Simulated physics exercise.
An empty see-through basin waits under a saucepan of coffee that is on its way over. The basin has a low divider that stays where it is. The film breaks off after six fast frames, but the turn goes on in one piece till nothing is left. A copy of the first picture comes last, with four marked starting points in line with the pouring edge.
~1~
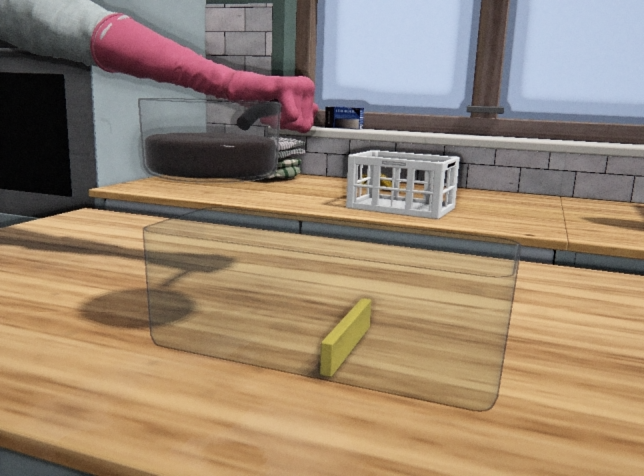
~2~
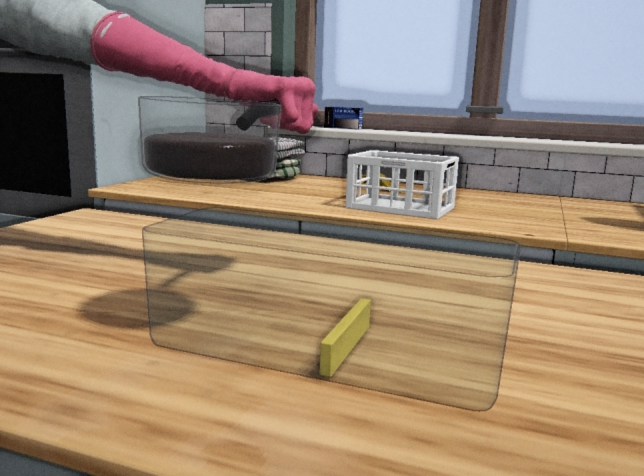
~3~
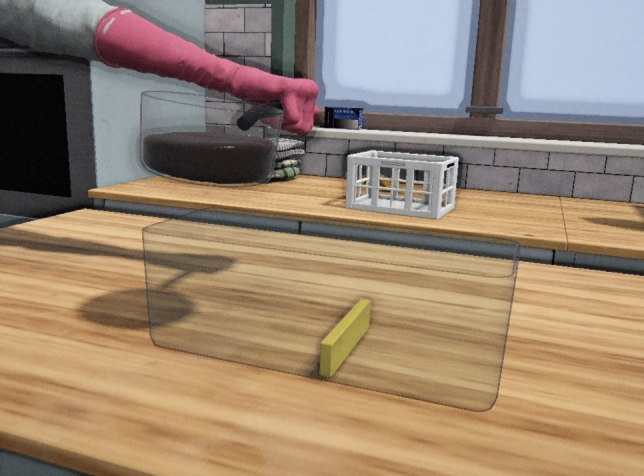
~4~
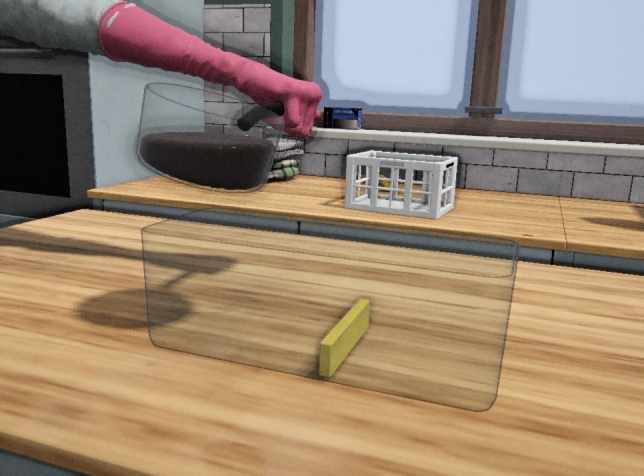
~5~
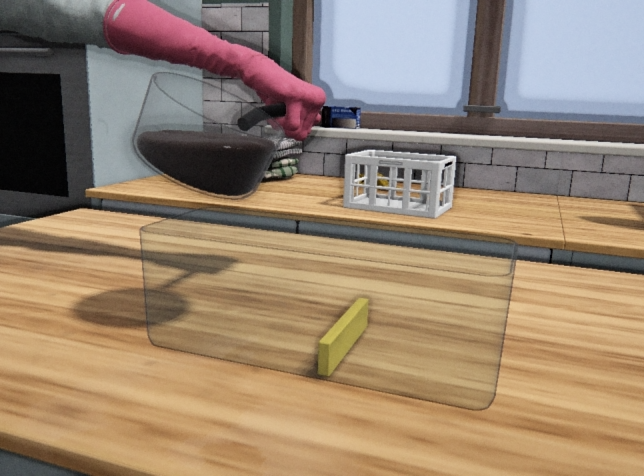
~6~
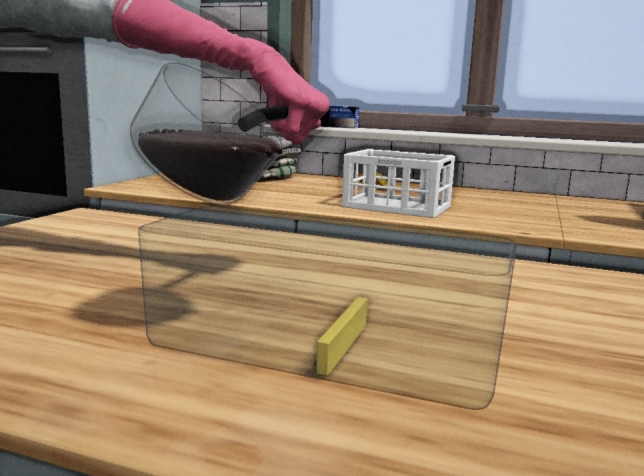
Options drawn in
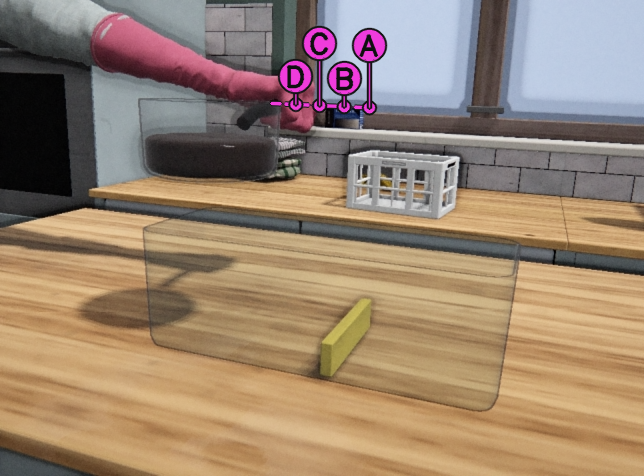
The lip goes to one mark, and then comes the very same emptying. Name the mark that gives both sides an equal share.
Use dot C.
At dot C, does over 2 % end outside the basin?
No, it does not.
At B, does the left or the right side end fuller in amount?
The right side.
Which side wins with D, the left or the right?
More ends on the left.
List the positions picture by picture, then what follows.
Upright, lip at (271, 103); basin from (154, 340) to (497, 410); top of the wall at (349, 319); nothing has left yet.
Upright, lip at (272, 105); nothing has left yet.
Tipped about 7°, lip at (274, 112); nothing has left yet.
Tipped about 15°, lip at (276, 123); nothing has left yet.
Tipped about 25°, lip at (276, 137); nothing has left yet.
Tipped about 38°, lip at (273, 153); nothing has left yet.
On the marked copy, A at (369, 107); B at (344, 106); C at (319, 105); D at (295, 104).
Choosing A, about 6 % ends left of the wall and 93 % right of it.
Choosing B, about 24 % ends left of the wall and 76 % right of it.
Choosing C, about 48 % ends left of the wall and 52 % right of it.
Choosing D, about 83 % ends left of the wall and 16 % right of it.
